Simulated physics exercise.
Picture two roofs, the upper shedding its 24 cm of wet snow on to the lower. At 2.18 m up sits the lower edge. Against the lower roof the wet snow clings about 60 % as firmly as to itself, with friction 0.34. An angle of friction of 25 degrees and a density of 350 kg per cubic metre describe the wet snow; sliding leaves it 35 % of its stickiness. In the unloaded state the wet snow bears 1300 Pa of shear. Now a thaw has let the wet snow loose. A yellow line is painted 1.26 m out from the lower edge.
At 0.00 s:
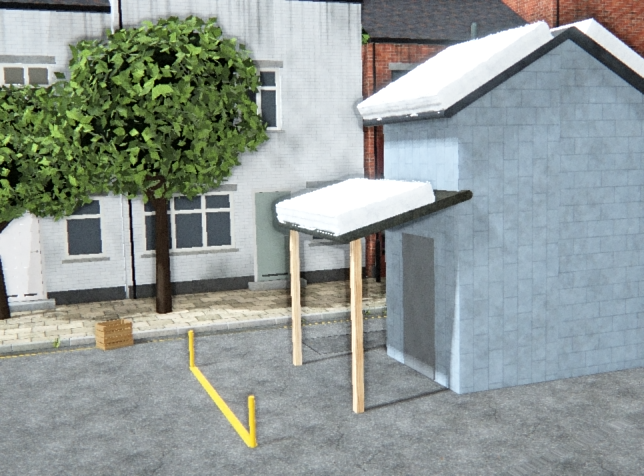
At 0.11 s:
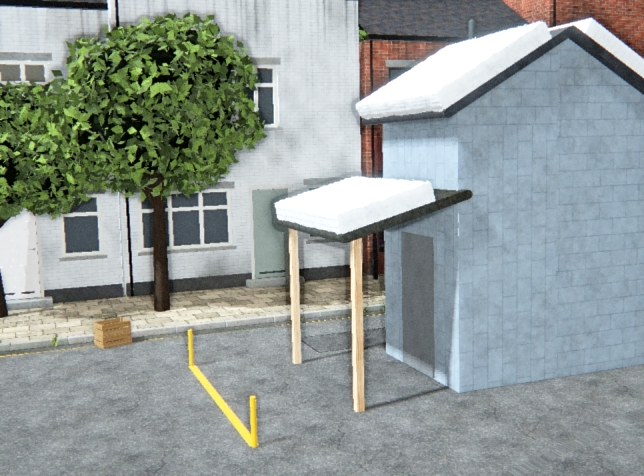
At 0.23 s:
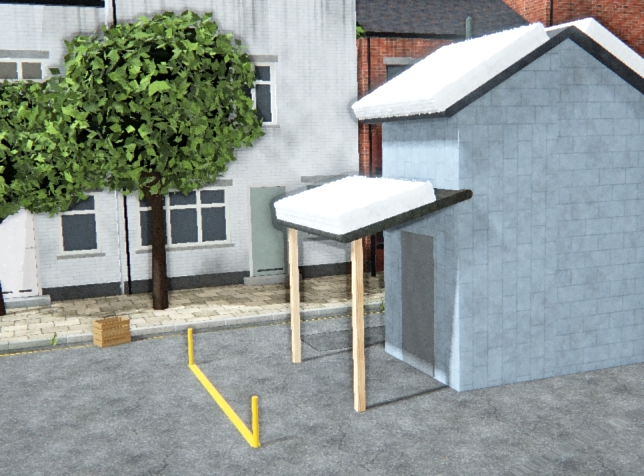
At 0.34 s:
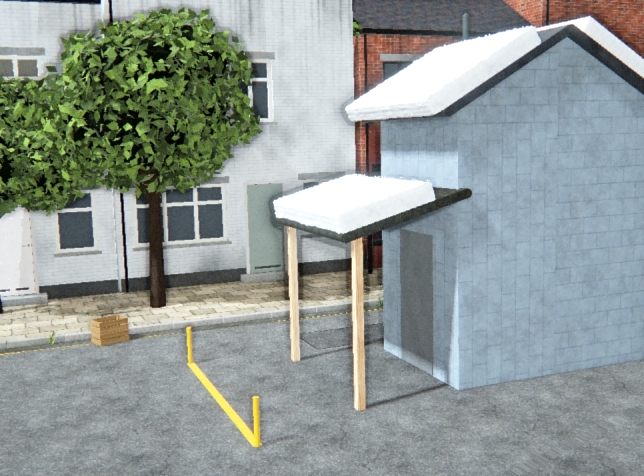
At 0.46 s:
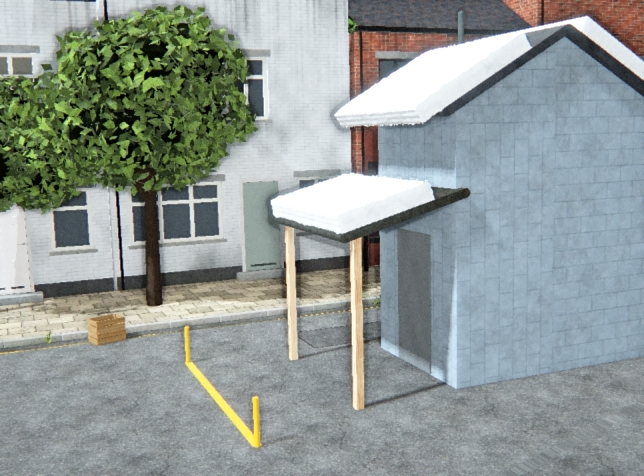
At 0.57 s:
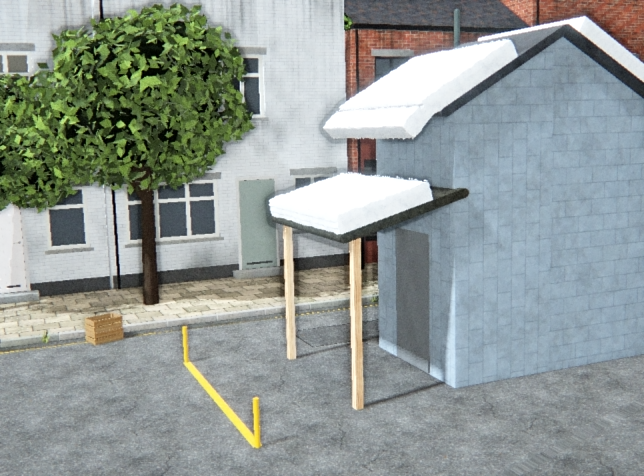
At the start, thick white snow covers the roof of a blue-grey block building and the smaller porch roof below it. The upper snow slowly slides down to the left, pushes out past the roof edge, and then cracks as its overhanging front bends downward above the porch.
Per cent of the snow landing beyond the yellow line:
Roughly 26 %.
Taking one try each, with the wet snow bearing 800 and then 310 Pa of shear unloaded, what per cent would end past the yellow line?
First try roughly 40 per cent, second try roughly 50 per cent.
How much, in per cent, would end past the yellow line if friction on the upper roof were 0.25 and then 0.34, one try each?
In that order: 5 %, 0 %.
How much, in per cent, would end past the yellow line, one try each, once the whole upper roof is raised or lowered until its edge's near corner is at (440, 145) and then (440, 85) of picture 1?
First try 2 %, second try 35 %.
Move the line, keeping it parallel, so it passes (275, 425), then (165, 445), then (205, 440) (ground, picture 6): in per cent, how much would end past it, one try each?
40 %, 1 %, 12 %.
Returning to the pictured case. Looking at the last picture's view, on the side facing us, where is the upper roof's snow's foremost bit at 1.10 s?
You'll find it close to (337, 201).
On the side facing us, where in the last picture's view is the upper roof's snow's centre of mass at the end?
(256, 397) or thereabouts.
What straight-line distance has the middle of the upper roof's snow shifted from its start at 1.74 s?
I'd reckon close to 3.8 m.
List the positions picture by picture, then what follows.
In the first frame, foremost bit of the wet snow at (442, 102).
In the second frame, foremost bit of the wet snow at (441, 102), its middle shifted 1.9 cm.
In the third frame, foremost bit of the wet snow at (438, 96), its middle shifted 7.7 cm, 4 % of it past the upper edge, in one piece.
In the fourth frame, foremost bit of the wet snow at (431, 100), its middle shifted 18 cm, 10 % of it past the upper edge, in one piece.
In the fifth frame, foremost bit of the wet snow at (420, 114), its middle shifted 34 cm, 18 % of it past the upper edge, in one piece.
In the sixth frame, foremost bit of the wet snow at (408, 126), its middle shifted 54 cm, 29 % of it past the upper edge, cracking.
After 1.10 s, none is below the lower edge and 0 % is past the line.
After 1.74 s, 45 % is below the lower edge and 2 % is past the line.
After 2.37 s, 50 % is below the lower edge and 25 % is past the line.
After 3.00 s, 61 % is below the lower edge and 26 % is past the line.
After 3.60 s, 61 % is below the lower edge and 26 % is past the line.
